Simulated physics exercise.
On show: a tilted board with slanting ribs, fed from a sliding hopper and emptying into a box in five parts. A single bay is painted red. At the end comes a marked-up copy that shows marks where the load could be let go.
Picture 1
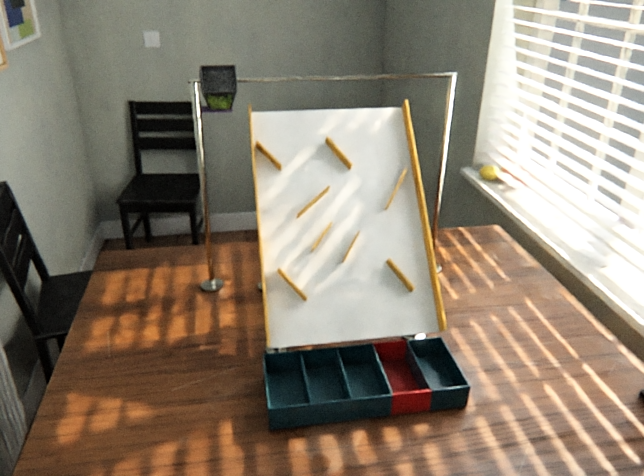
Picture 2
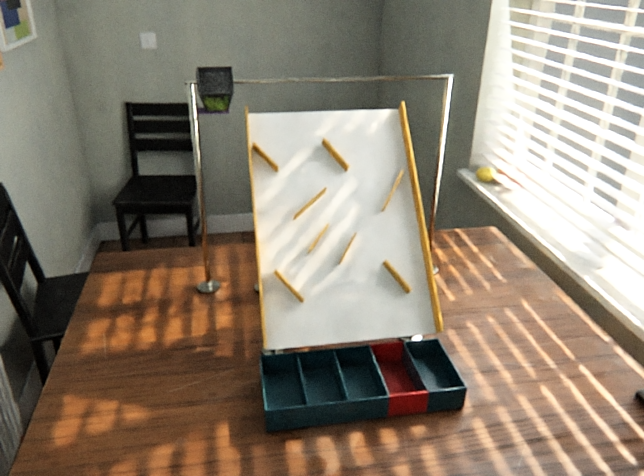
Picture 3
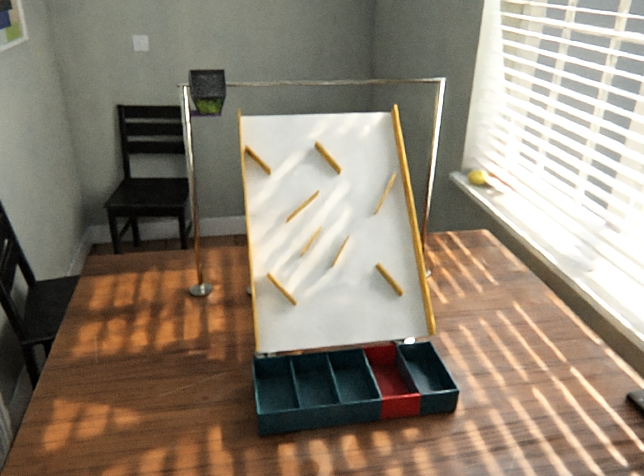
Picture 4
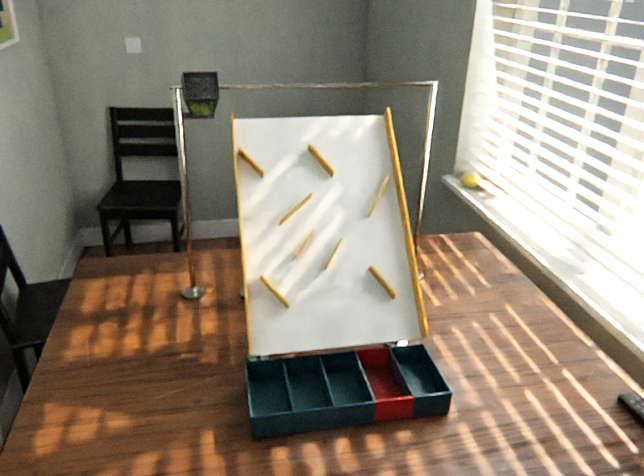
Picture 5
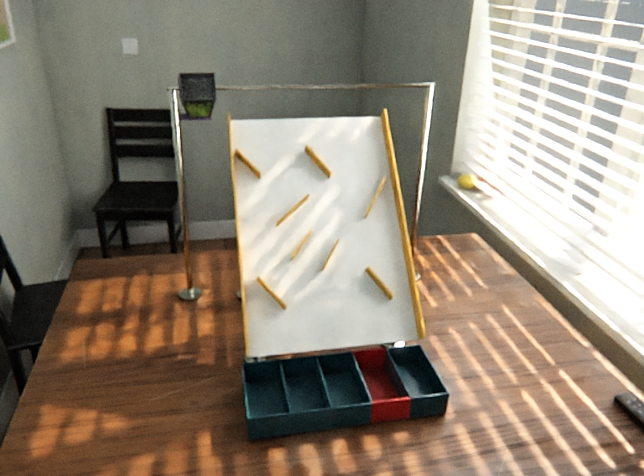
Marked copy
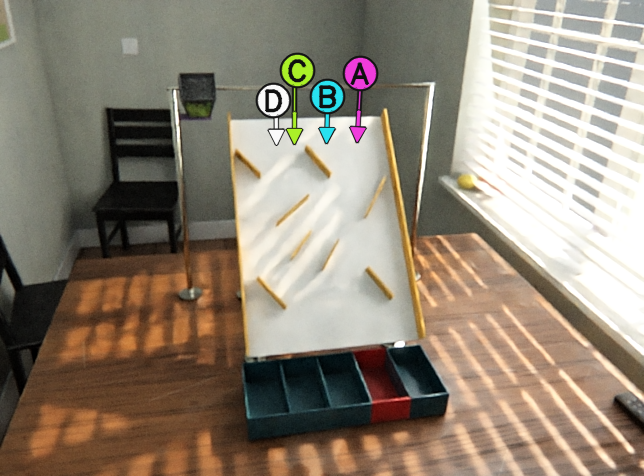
A white tilted board with slanting wooden ribs stood above a dark box with one red section on a sunlit table, and nothing on it moved while the view shifted slightly, drifting the scene left.
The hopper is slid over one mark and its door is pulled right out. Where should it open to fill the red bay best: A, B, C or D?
Use mark B.
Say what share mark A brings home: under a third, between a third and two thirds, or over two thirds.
Under a third.
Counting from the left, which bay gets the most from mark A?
The third from the left.
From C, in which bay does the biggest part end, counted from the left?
It is the first one.
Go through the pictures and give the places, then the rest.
Hopper (220, 101), dried peas, door shut, in the first picture.
Ribs (253, 142) to (278, 167), (324, 138) to (349, 166), (295, 216) to (326, 188), in the second picture.
Ribs (378, 210) to (396, 173), (302, 253) to (321, 226), (334, 264) to (349, 236), in the third picture.
Ribs (261, 275) to (290, 306), (371, 265) to (397, 296), in the fourth picture.
Red bay (391, 409), number 4 of 5 from the left, in the fifth picture.
On the marked copy, mark A meets the board at (357, 136); mark B meets the board at (326, 137); mark C meets the board at (294, 138); mark D meets the board at (276, 139).
With A, about a tenth in the red bay, the larger part in other bays, about a tenth outside the box.
With B, roughly a third in the red bay, roughly half in other bays, about a tenth outside the box.
With C, about a tenth in the red bay, almost all in other bays.
With D, not one piece in the red bay, every piece in other bays.
